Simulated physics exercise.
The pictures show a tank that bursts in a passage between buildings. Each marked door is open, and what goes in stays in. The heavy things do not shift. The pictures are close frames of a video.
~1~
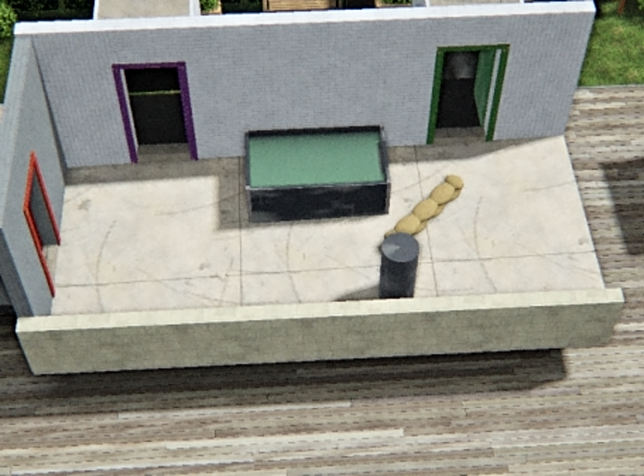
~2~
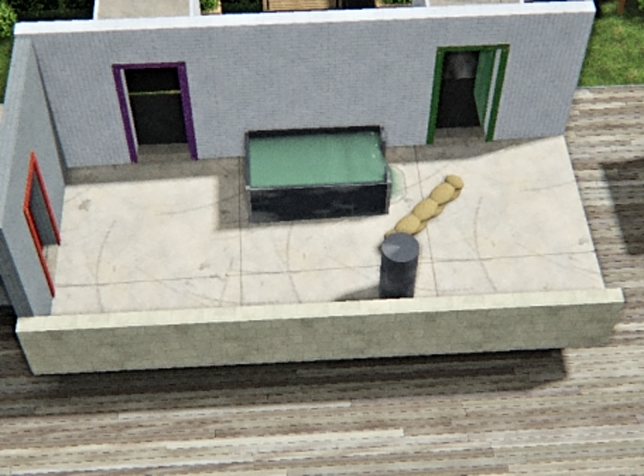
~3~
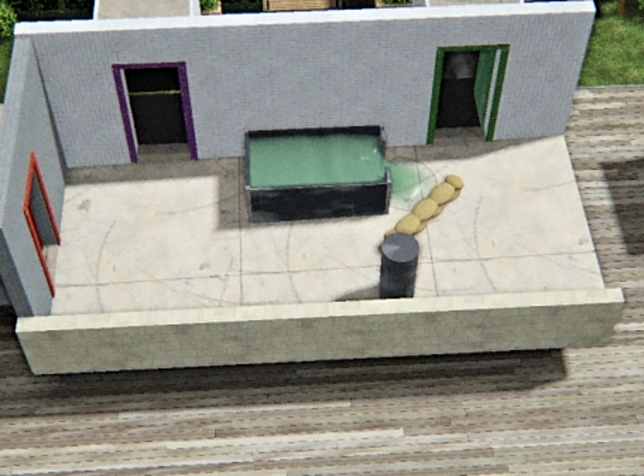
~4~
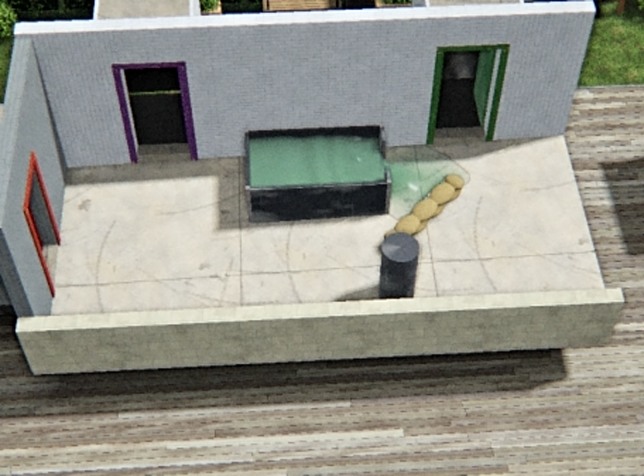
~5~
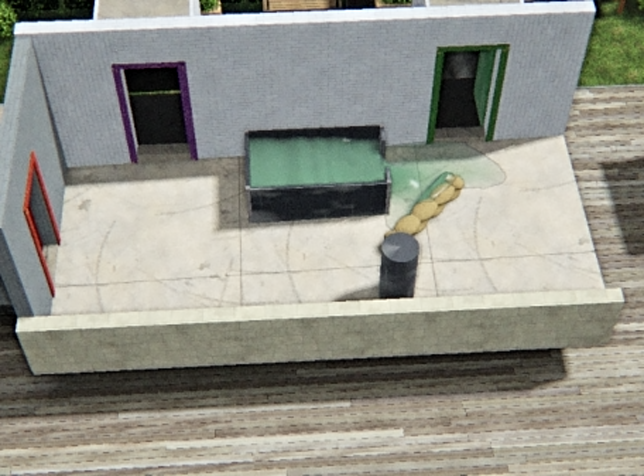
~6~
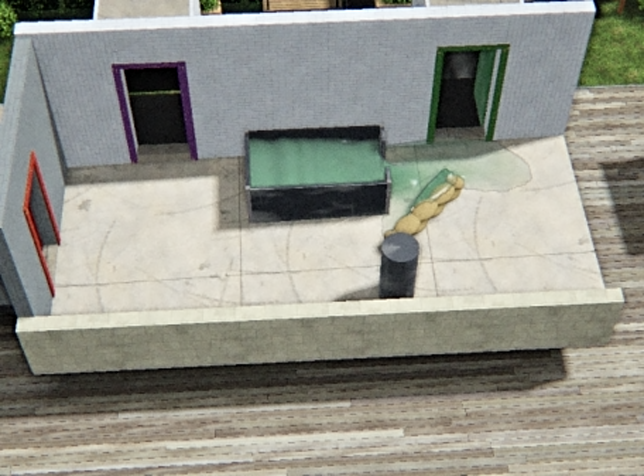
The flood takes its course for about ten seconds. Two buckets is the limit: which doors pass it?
The red door holds within the limit; the green door floods; the purple door holds within the limit.
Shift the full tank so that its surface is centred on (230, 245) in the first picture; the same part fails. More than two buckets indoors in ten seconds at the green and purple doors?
My reading: The green one takes less; the purple one keeps below it.
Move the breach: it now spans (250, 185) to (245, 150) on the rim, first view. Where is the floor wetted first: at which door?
I say the one in purple.
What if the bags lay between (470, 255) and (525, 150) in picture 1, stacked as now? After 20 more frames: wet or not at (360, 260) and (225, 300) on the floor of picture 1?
One after the other: Under water, free of water.
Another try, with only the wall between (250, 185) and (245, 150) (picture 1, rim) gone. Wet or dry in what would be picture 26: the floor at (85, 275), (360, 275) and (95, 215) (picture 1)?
In that order: Covered, dry, covered.
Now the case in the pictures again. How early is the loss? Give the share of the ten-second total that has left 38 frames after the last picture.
Roughly 80 per cent.
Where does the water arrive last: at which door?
Last comes the door marked red.
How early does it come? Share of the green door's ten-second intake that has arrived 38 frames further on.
About 100 per cent.
A moment on, water covers 20 % of the floor; the red door not reached, the green door under two buckets in, the purple door not reached.
Next, water covers 30 % of the floor; the red door not reached, the green door over two buckets in, the purple door not reached.
Then, water covers 30 % of the floor; the red door not reached, the green door far over two buckets in, the purple door not reached.
Later, water covers 35 % of the floor; the red door wet at the sill, nothing in, the green door far over two buckets in, the purple door wet at the sill, nothing in.
In the end, water covers 50 % of the floor; the red door under two buckets in, the green door far over two buckets in, the purple door wet at the sill, nothing in.
